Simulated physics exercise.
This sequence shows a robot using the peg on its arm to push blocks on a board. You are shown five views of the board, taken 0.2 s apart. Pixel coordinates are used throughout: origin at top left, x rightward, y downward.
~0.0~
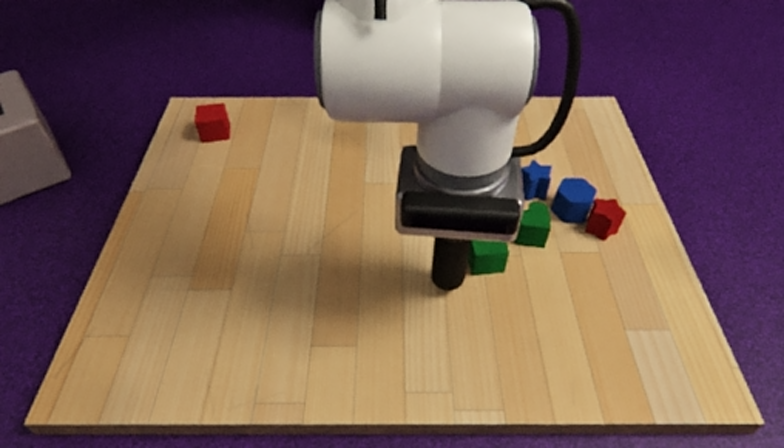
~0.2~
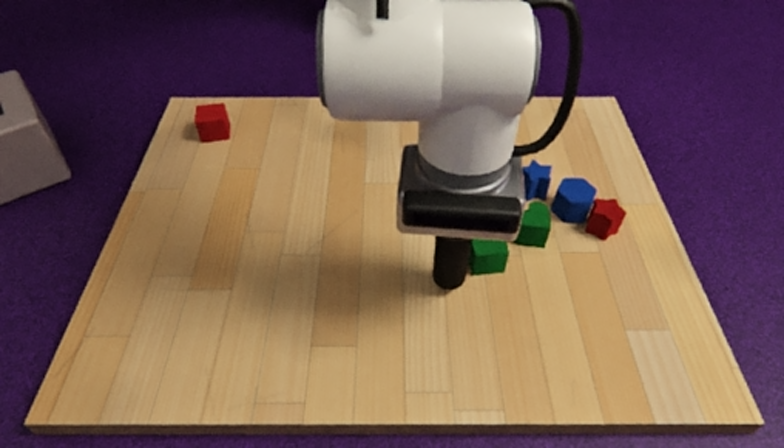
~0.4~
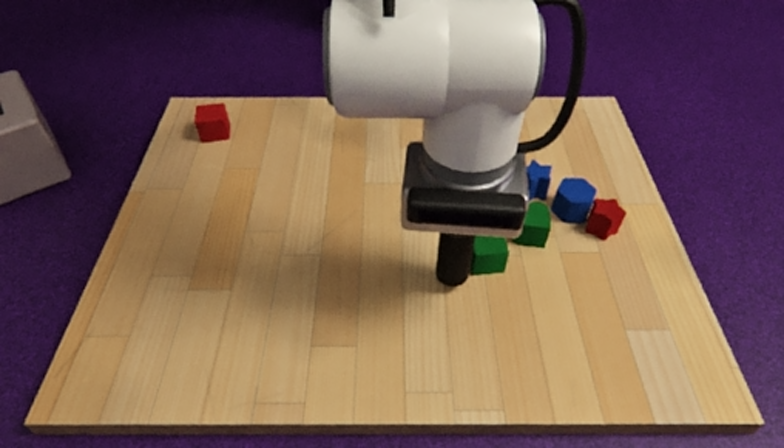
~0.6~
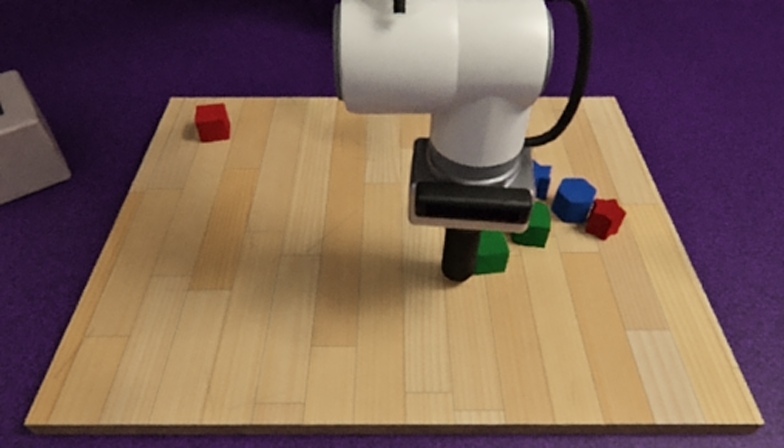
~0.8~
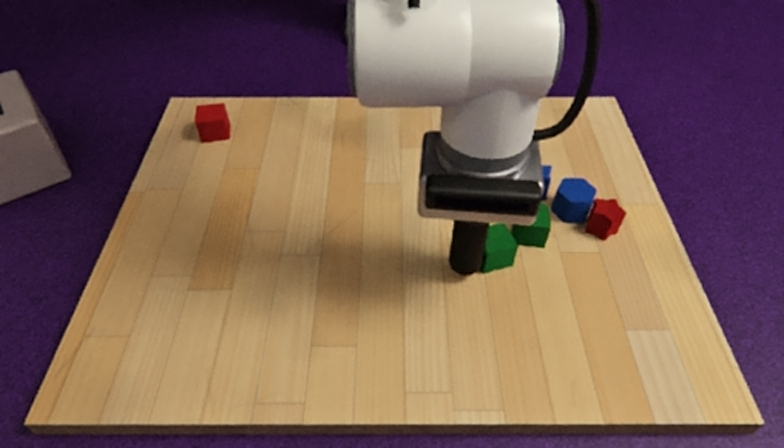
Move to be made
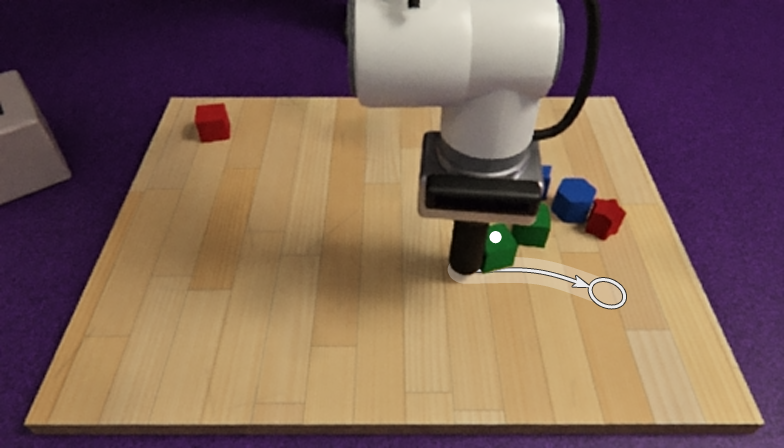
The robot arm shifts slightly right and nudges a green block beside the other blocks.
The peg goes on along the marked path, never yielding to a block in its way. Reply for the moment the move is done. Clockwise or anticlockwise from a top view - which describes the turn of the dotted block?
My answer: Anticlockwise.
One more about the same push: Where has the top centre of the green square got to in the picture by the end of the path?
Its top middle will sit at (526, 224).
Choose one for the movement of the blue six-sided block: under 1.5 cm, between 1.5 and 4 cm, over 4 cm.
Offset: Below 1.5 cm.
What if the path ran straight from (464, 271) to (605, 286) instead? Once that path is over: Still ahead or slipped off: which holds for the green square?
It escapes to one side.
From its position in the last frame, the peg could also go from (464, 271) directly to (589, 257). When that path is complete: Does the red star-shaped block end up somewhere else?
The answer is no.
Path on the board, from (464, 271) via (535, 271), ending at (607, 293); the dot is on the green square.
What follows on the original path. One third of the way, peg at (513, 263); green square at (522, 225), turned 50° anticlockwise; green heart at (543, 207).
Two thirds of the way, peg at (562, 269); green square at (526, 224), turned 60° anticlockwise; green heart at (544, 204).
At the end, peg at (611, 286); green square at (526, 224), turned 60° anticlockwise; green heart at (544, 204); blue six-sided block in place; red star-shaped block in place.
